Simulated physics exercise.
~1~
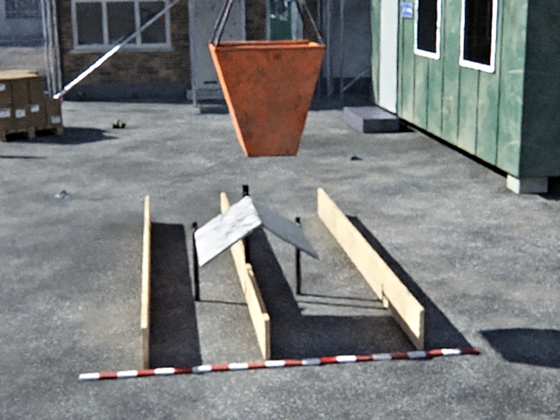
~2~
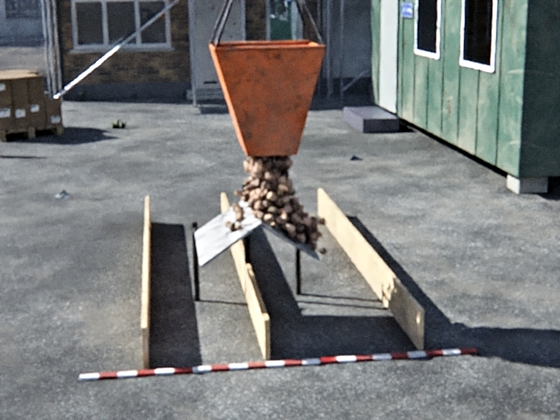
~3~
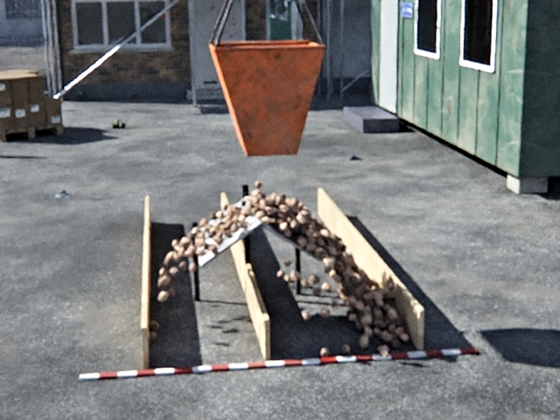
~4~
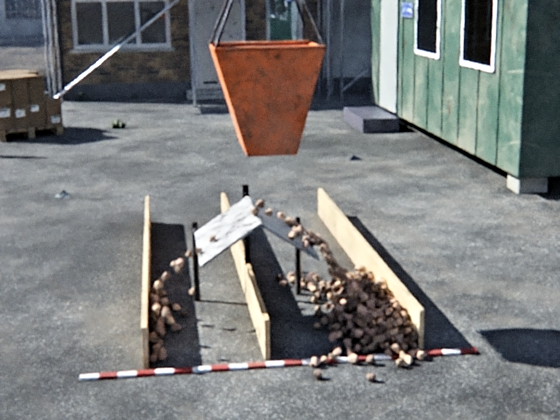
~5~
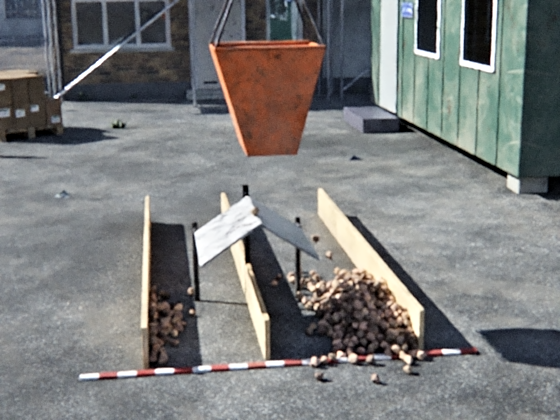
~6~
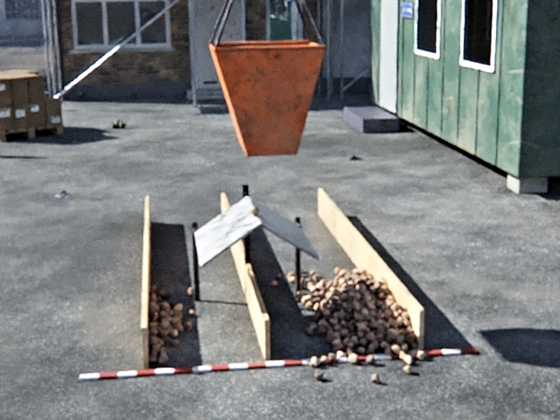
In a paved yard, stones dropping from an orange skip onto peaked metal plates, sliding both ways and settling mostly at right.
